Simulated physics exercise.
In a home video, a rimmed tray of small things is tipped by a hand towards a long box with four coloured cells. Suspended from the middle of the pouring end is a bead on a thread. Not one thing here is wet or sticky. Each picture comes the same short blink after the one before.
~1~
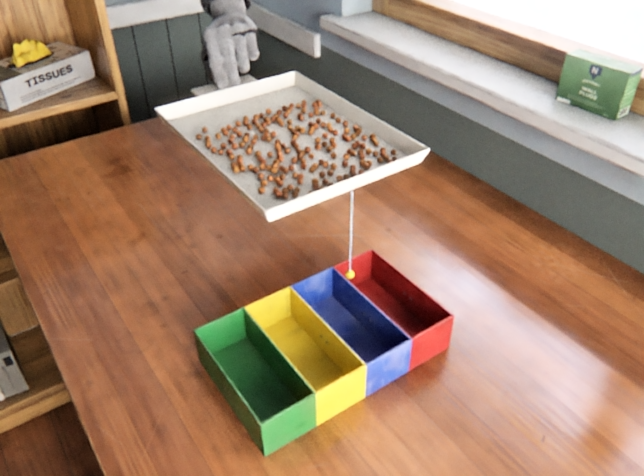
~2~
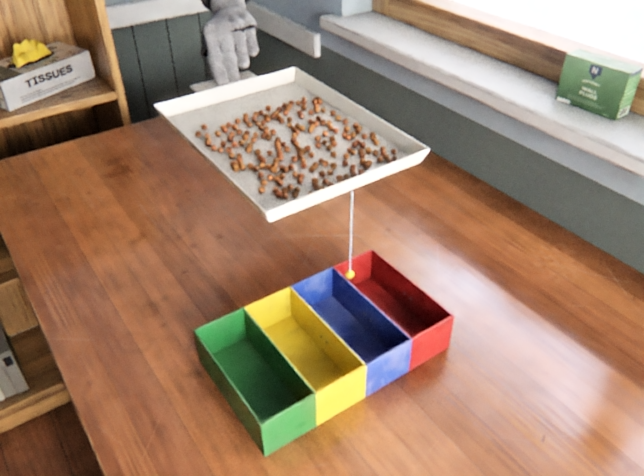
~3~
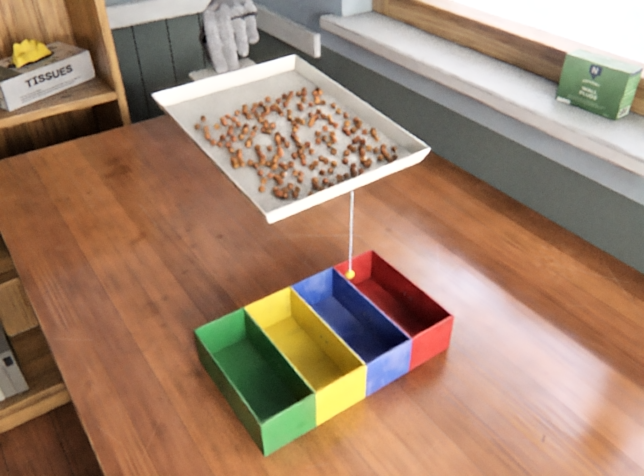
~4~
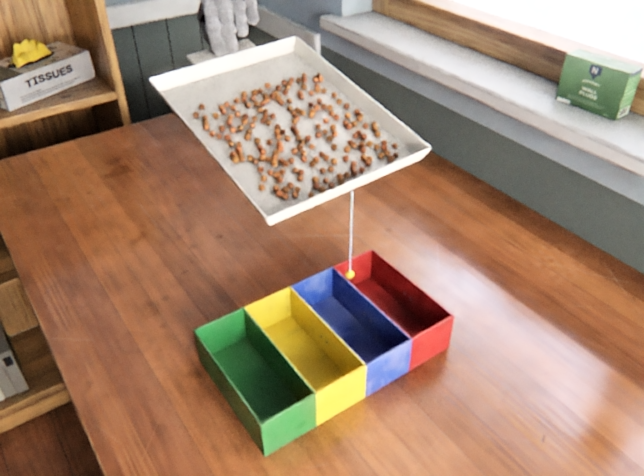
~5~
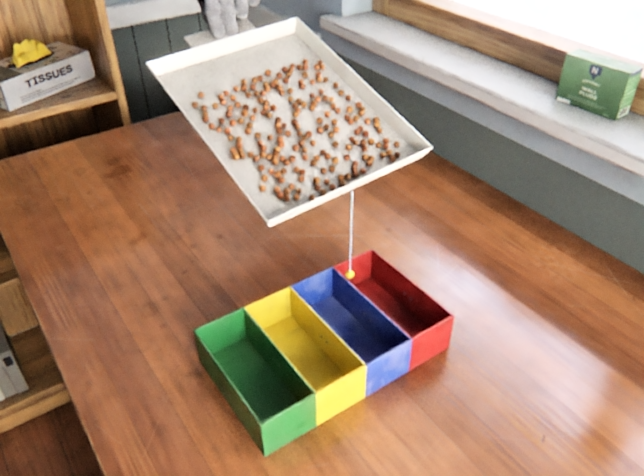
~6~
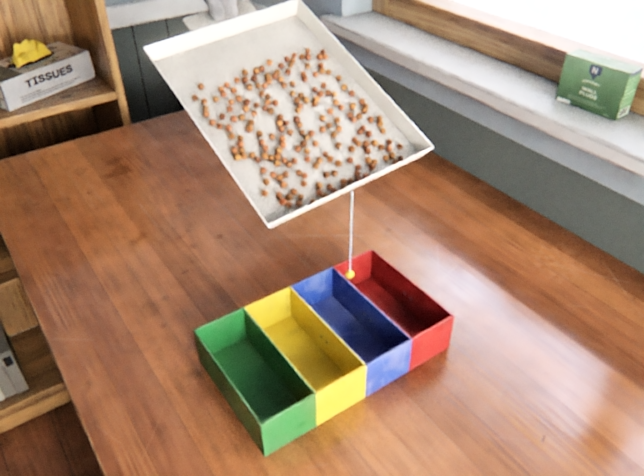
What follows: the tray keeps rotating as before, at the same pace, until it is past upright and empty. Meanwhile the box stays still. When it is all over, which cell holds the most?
The yellow cell holds the most.
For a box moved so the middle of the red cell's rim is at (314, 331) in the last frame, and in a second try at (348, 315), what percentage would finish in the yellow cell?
In order, 0 % and 0 %.
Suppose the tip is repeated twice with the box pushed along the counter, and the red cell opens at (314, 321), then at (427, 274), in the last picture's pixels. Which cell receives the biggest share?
The red one first, the cell in green second.
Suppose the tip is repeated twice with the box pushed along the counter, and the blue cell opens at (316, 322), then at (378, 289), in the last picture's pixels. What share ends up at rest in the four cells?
Close to 100 in a hundred, followed by close to 100 in a hundred.
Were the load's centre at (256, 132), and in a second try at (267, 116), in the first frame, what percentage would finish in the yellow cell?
Around 70 then around 70 per cent.
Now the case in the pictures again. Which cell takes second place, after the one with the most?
In second place: Blue.
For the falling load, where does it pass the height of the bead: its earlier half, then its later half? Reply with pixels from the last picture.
Points: About (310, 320), then about (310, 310).
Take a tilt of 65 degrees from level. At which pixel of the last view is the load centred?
I'd put it at about (315, 209).
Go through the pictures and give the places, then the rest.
Corners of the pouring end at (268, 206) and (422, 148), level; middle of the load at (296, 146), cereal balls; bead on its thread at (350, 274); green cell at (290, 422); yellow cell at (341, 392); blue cell at (388, 365); red cell at (431, 340), in the first picture.
Corners of the pouring end at (268, 207) and (422, 148), level; middle of the load at (296, 144), in the second picture.
Corners of the pouring end at (269, 209) and (422, 147), tipped barely, lowest at the left corner; middle of the load at (296, 139), in the third picture.
Corners of the pouring end at (269, 212) and (424, 146), tipped a little, lowest at the left corner; middle of the load at (297, 132), in the fourth picture.
Corners of the pouring end at (270, 215) and (425, 145), tipped clearly, lowest at the left corner; middle of the load at (298, 127), in the fifth picture.
Corners of the pouring end at (270, 218) and (426, 145), tipped clearly, lowest at the left corner; middle of the load at (300, 125), all on the move; green cell at (290, 422); yellow cell at (341, 392); blue cell at (388, 365); red cell at (431, 340), in the sixth picture.
Soon, tray tipped steeply; most on the tray; a stray few in the yellow cell; a stray few in the green cell; about a quarter falling or outside the box.
A while on, tray tipped past a quarter turn; a stray few on the tray; about half in the yellow cell; about a quarter in the blue cell; a small part in the green cell; a stray few in the red cell; about a quarter falling or outside the box.
Towards the end, tray tipped past a quarter turn; about two thirds in the yellow cell; about a quarter in the blue cell; a small part in the green cell; a stray few in the red cell.
Finally, tray tipped past a quarter turn; about two thirds in the yellow cell; about a quarter in the blue cell; a small part in the green cell; a stray few in the red cell.
